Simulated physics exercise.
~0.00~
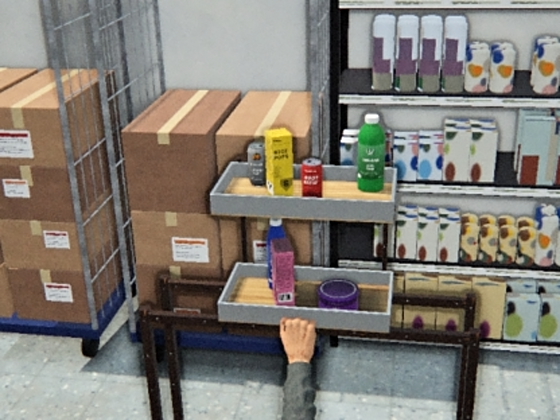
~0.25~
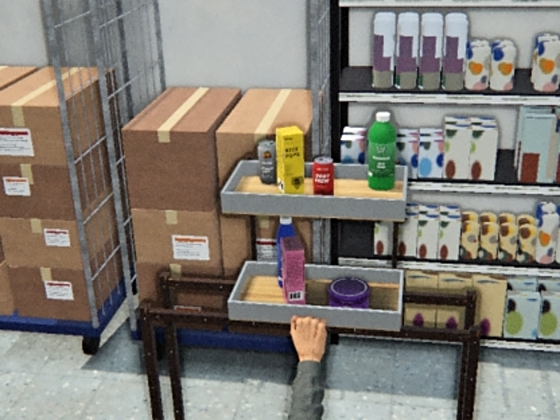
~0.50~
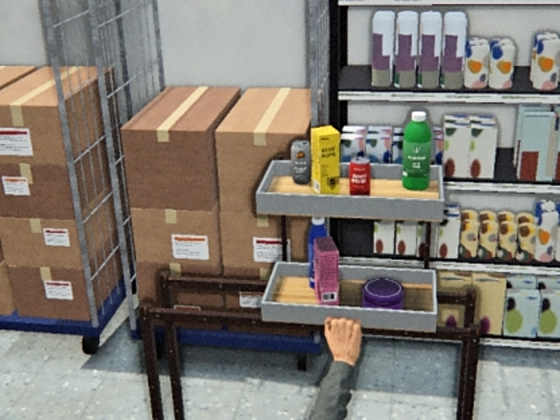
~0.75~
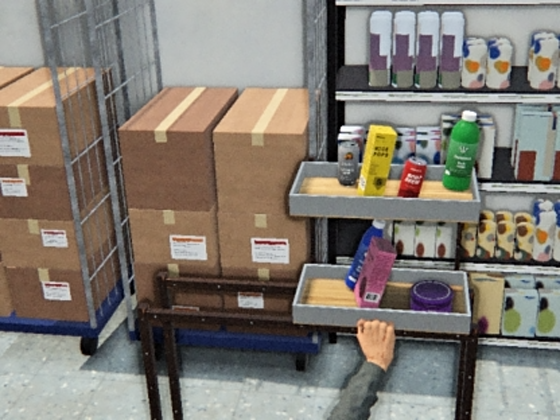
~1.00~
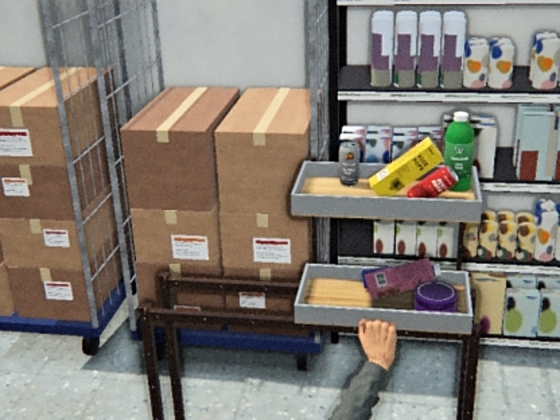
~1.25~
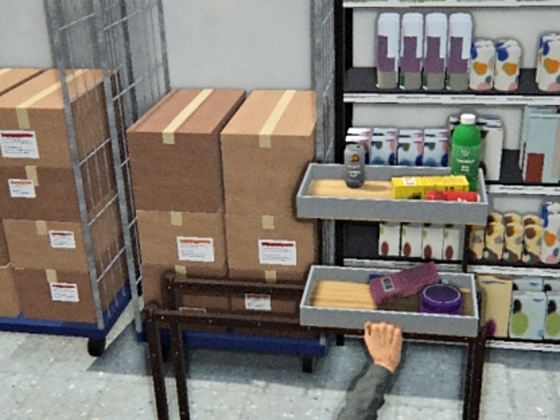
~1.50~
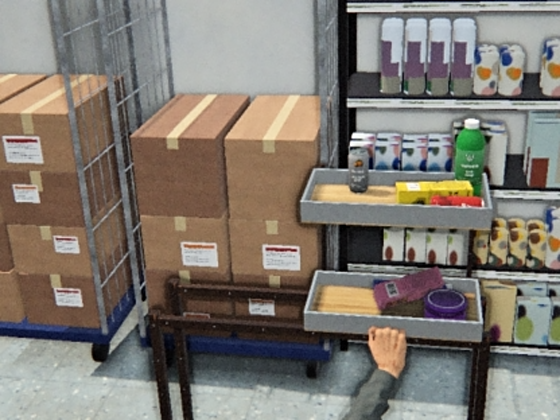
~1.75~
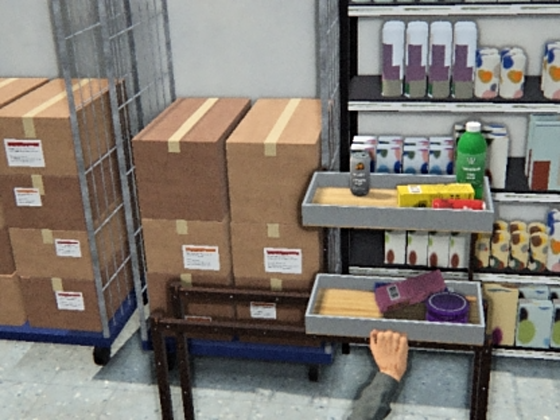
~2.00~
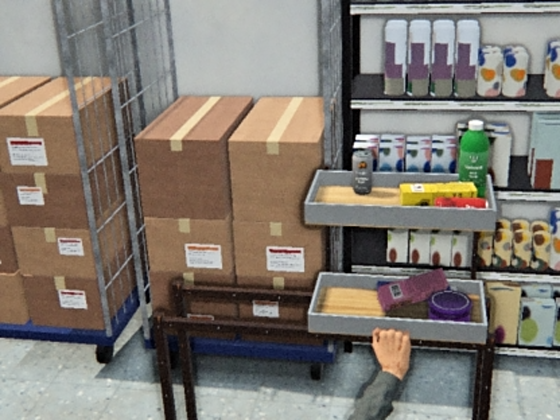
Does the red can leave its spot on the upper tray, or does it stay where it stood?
It leaves its spot. The red can tips over to the right and ends up lying on its side near the green bottle.
In a stockroom, a hand slides a rack right until it stops, toppling four items.
